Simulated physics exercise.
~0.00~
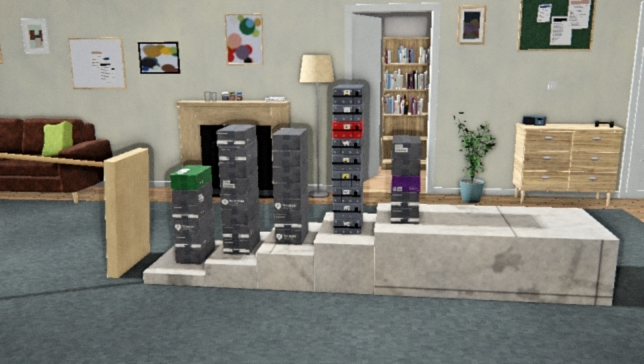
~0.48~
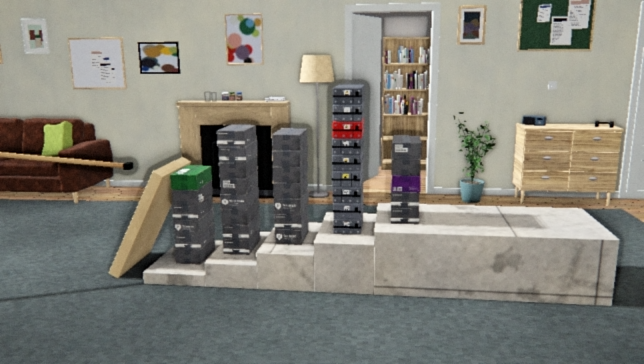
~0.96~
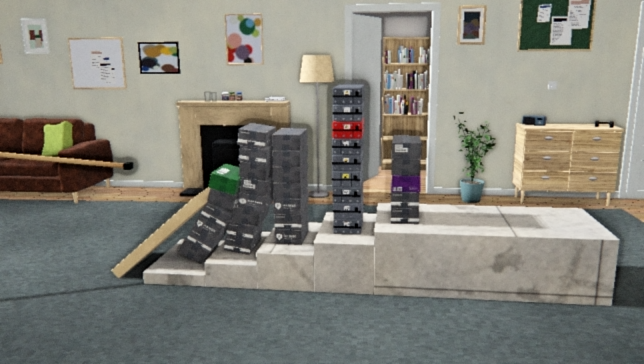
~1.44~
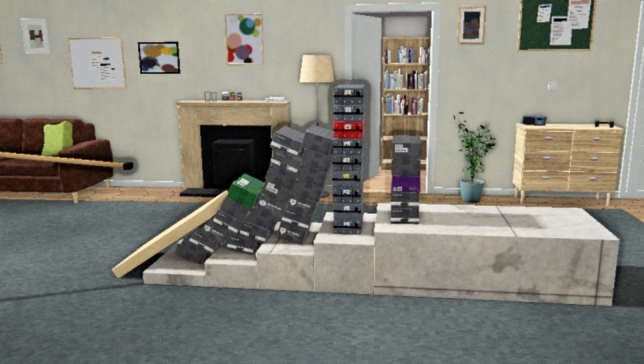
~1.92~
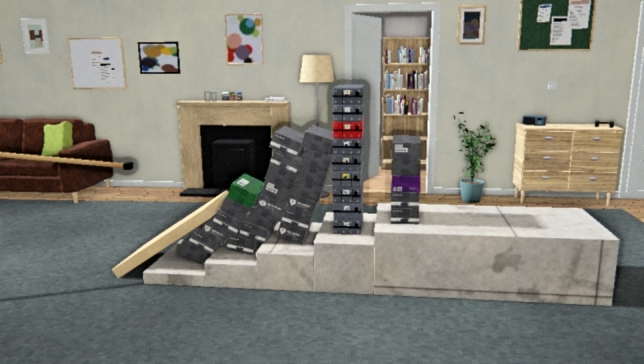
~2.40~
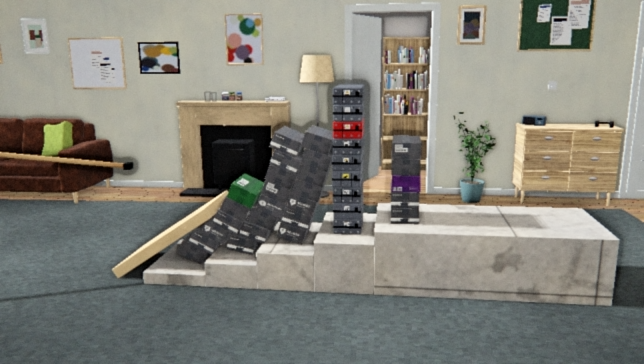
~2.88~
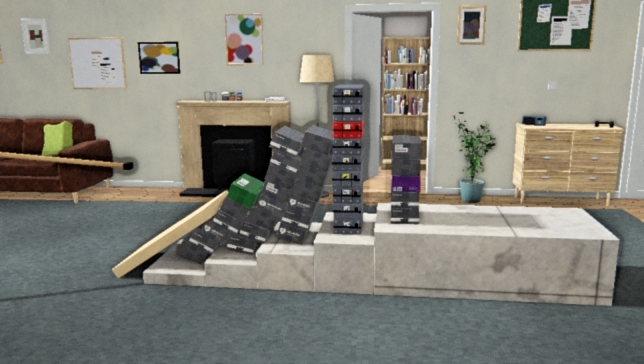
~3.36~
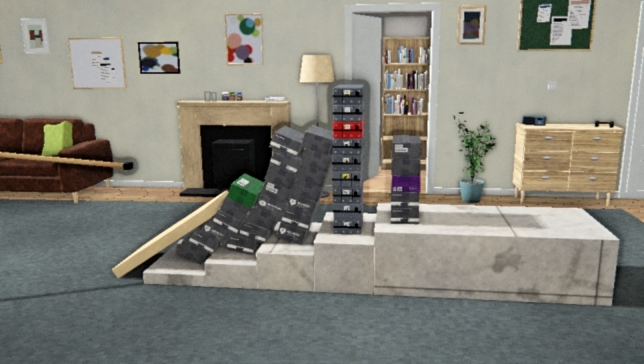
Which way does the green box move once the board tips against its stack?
The green box moves to the right, tilting over along with the stack beneath it.
